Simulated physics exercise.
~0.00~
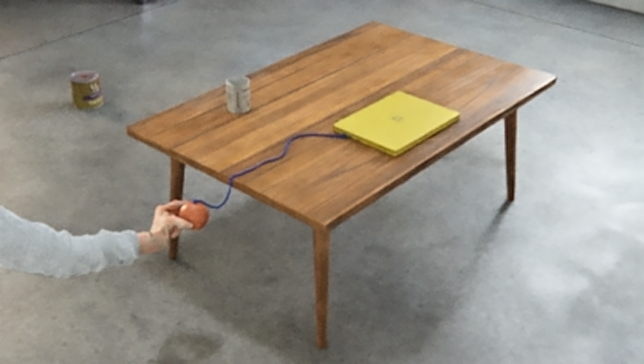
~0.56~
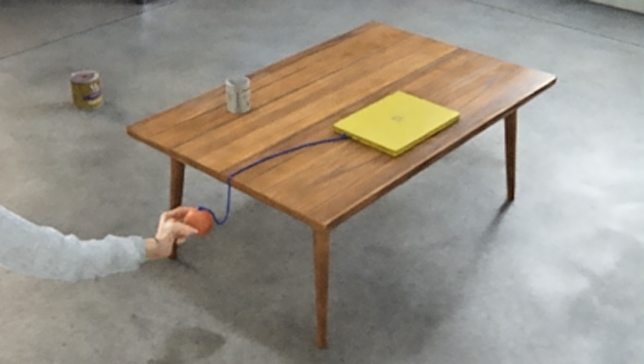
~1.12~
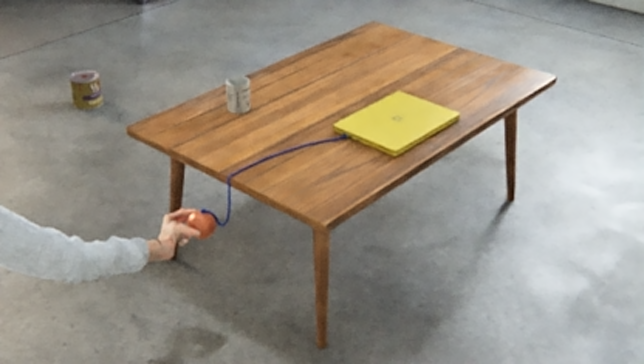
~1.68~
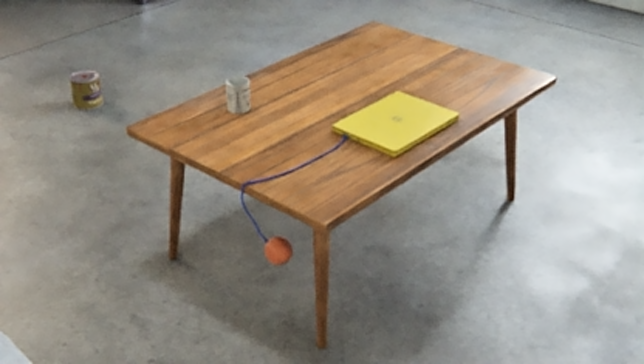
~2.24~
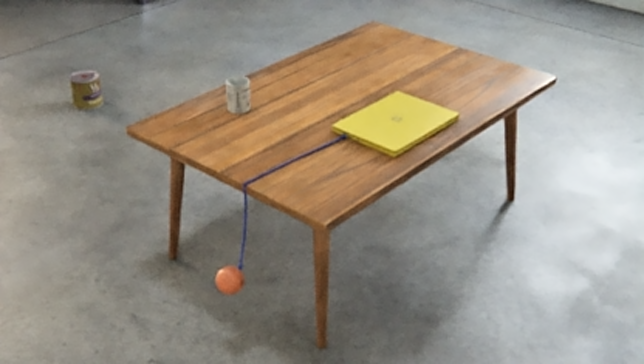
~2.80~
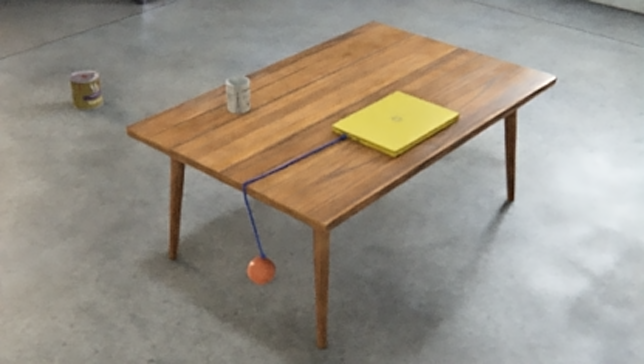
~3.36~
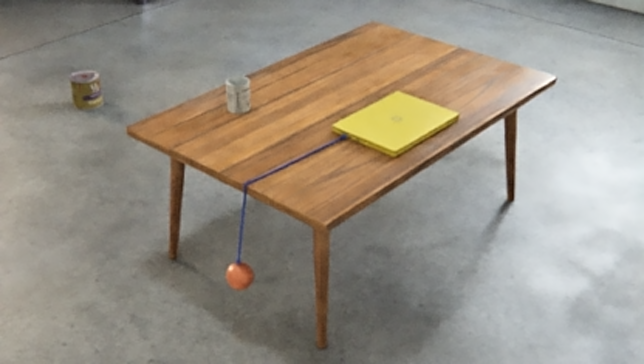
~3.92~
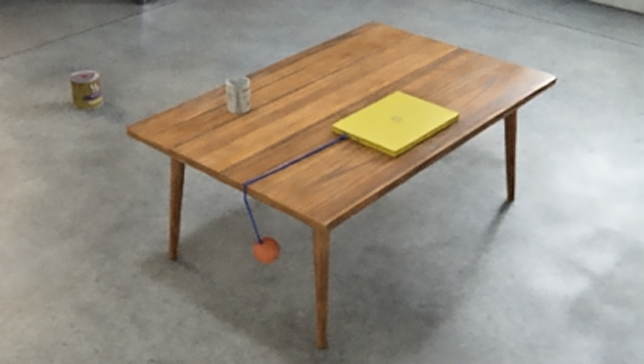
The clip shows a hand holding an orange ball on a blue string that runs across a wooden table to a yellow laptop. The hand lets go, and the ball swings back and forth below the table edge, ending up dangling while the laptop and nearby cup stay still.
